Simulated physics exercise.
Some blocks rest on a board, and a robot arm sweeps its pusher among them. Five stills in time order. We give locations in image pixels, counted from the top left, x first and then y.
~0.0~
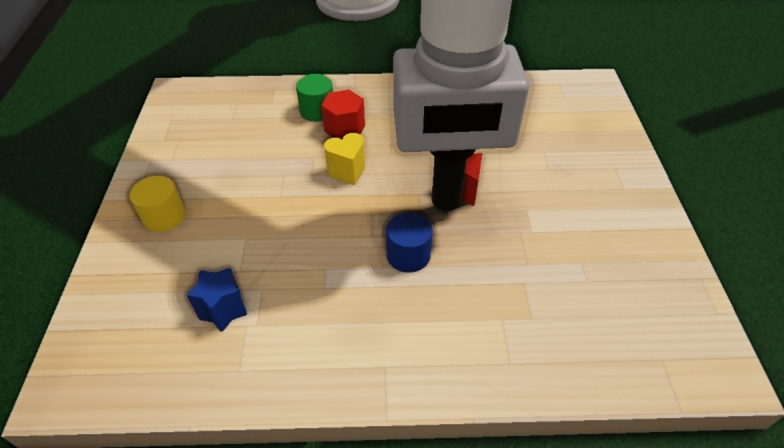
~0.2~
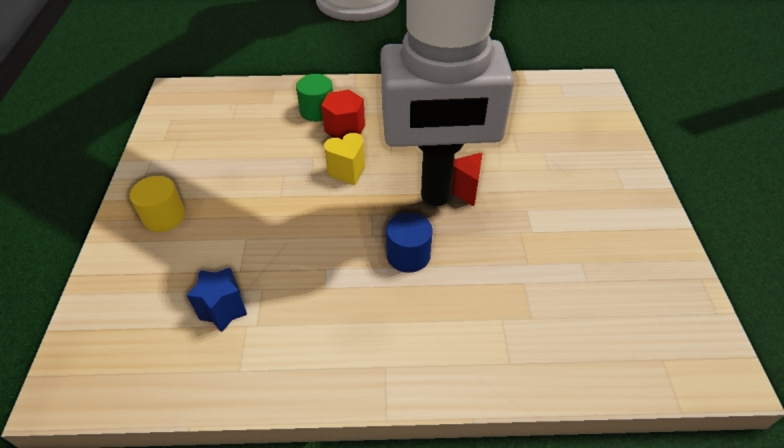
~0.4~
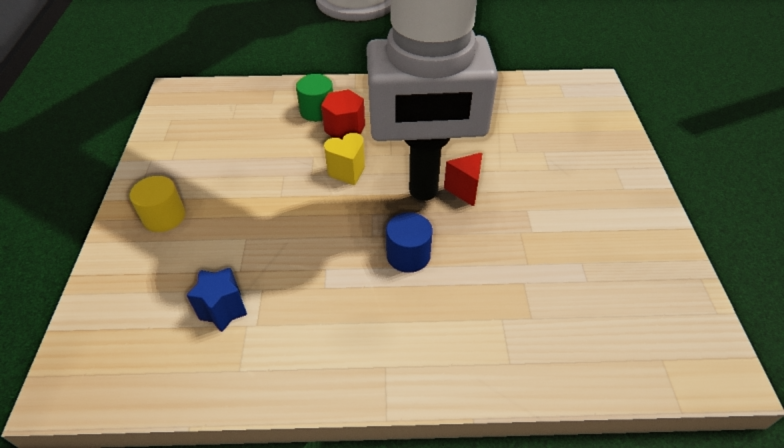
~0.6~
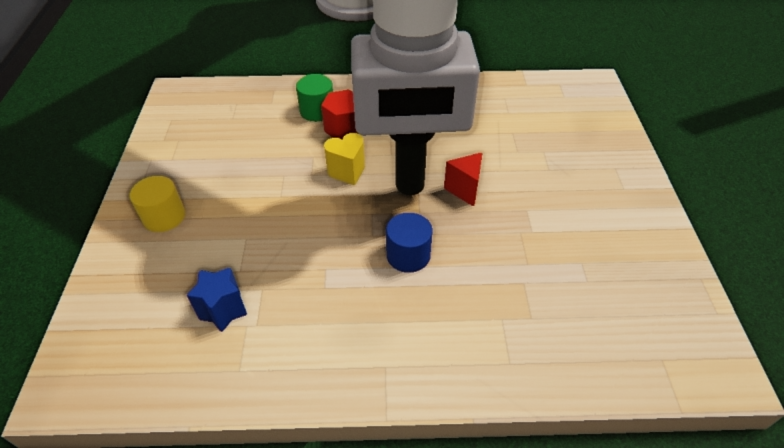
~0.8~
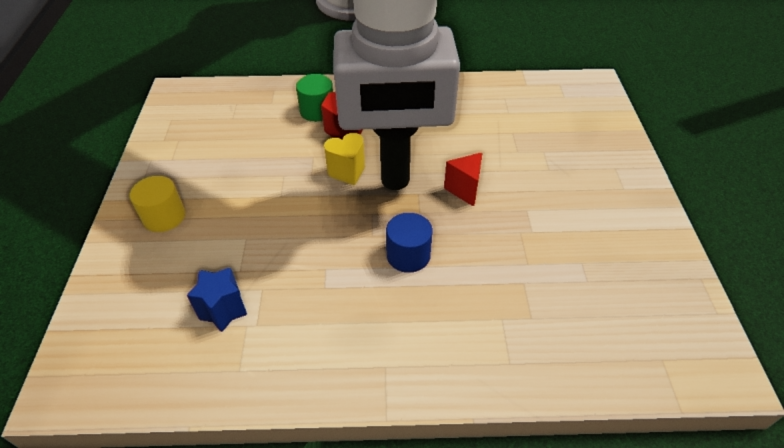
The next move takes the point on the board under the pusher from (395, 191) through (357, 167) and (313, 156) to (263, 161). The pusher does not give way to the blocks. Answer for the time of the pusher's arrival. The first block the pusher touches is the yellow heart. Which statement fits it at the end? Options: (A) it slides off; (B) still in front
B - still in front.
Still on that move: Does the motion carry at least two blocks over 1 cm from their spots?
It seems not.
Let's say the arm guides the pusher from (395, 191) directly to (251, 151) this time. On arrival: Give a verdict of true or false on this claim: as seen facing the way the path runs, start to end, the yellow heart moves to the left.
The claim does not hold.
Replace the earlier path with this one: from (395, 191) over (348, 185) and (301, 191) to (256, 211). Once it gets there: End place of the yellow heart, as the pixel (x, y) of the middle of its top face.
Put as a pixel place, it's (329, 139).
The first path, step by step. One third of the way, pusher at (356, 158); yellow heart at (326, 138), turned 20° anticlockwise.
Two thirds of the way, pusher at (311, 147); yellow heart at (278, 130), turned 35° anticlockwise.
At the end, pusher at (261, 151); red hexagonal block still; yellow heart at (231, 127).
